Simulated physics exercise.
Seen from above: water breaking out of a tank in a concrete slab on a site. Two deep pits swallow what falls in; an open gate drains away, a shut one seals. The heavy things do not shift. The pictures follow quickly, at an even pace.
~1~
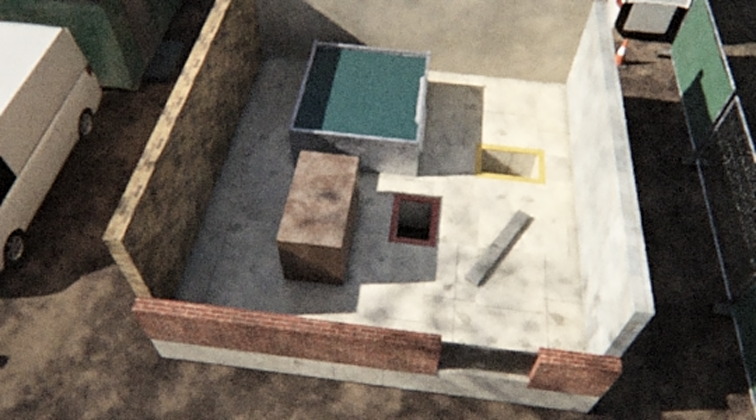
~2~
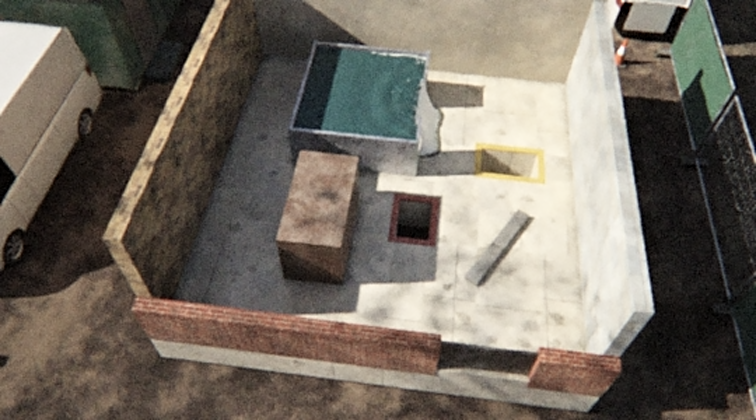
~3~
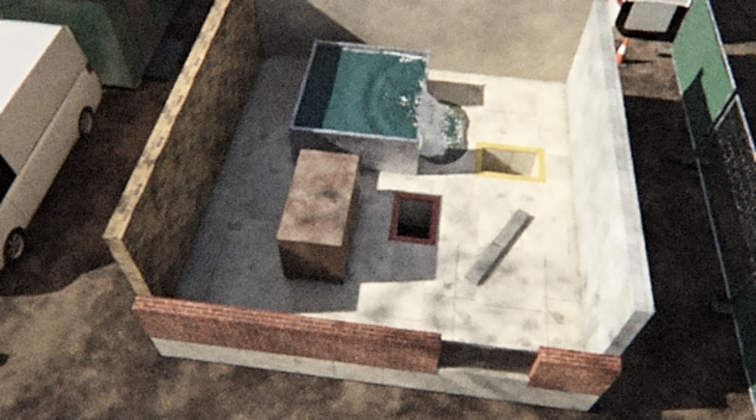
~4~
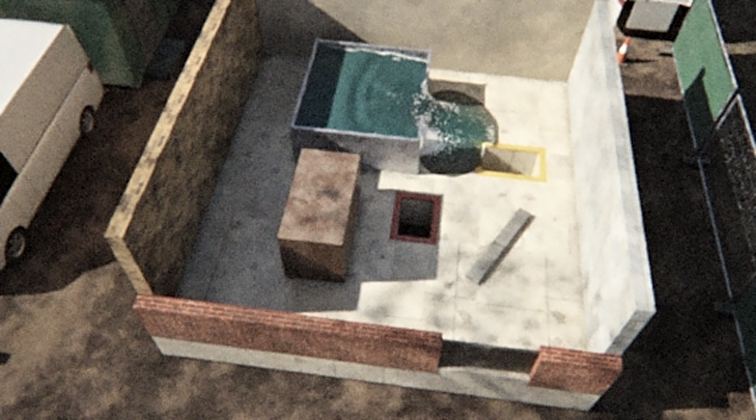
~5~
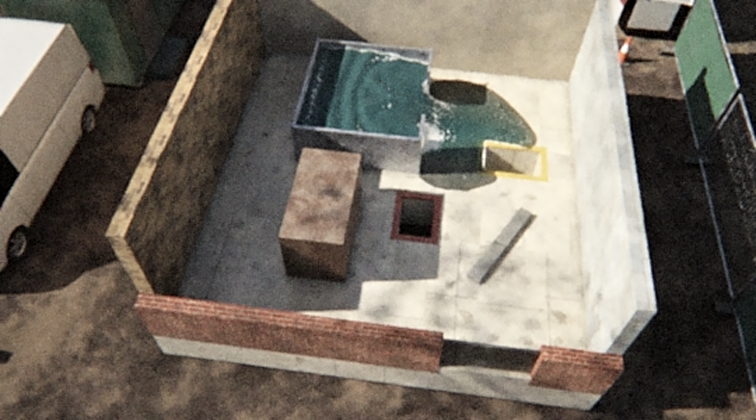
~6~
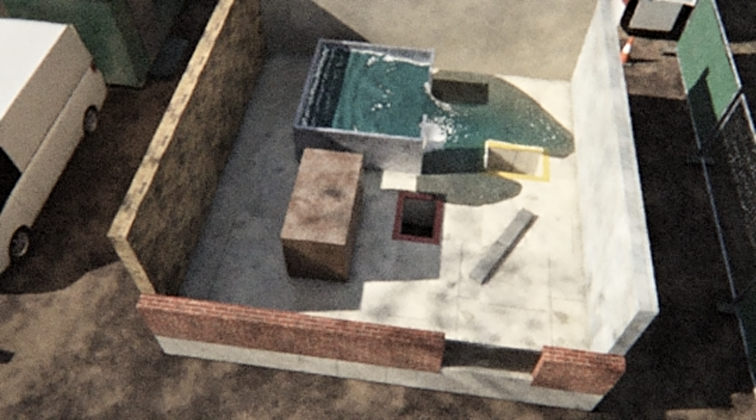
The clip opens on a still, full water tank inside a walled concrete slab, seen from above, near a brown block and two framed pits. Water then breaks out of the tank's right side and splashes onto the slab. It spreads rightward in a widening sheet, flowing around the yellow-framed pit.
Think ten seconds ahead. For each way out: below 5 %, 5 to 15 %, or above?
The gate takes less than 5 %; the yellow pit takes more than 15 %; the red pit takes less than 5 %.
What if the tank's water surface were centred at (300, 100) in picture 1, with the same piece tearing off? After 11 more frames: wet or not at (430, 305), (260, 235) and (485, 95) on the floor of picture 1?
As listed: Free of water, no water, awash.
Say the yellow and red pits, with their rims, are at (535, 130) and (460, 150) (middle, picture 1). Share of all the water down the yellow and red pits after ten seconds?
In per cent: Yellow 20, red 55.
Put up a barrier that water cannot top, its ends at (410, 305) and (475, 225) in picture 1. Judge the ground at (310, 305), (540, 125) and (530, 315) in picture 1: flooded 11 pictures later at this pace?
As listed: Not flooded, awash, not flooded.
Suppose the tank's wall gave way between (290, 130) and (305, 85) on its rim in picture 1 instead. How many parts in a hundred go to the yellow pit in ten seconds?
Per cent: Yellow 10.
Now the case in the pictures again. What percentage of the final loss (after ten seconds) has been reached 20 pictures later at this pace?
Near 45 in a hundred.
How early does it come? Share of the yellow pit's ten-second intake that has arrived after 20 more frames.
I make it 50 per cent.
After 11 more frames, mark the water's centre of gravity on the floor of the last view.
I would point to (417, 124).
A moment on, water covers 25 % of the floor; the gate 0 %, the yellow pit 6 %, the red pit 0 %.
Next, water covers 30 % of the floor; the gate 0 %, the yellow pit 11 %, the red pit 0 %.
Then, water covers 45 % of the floor; the gate 0 %, the yellow pit 18 %, the red pit 0 %.
Later, water covers 70 % of the floor; the gate 0 %, the yellow pit 28 %, the red pit 1 %.
In the end, water covers 95 % of the floor; the gate 0 %, the yellow pit 37 %, the red pit 2 %.
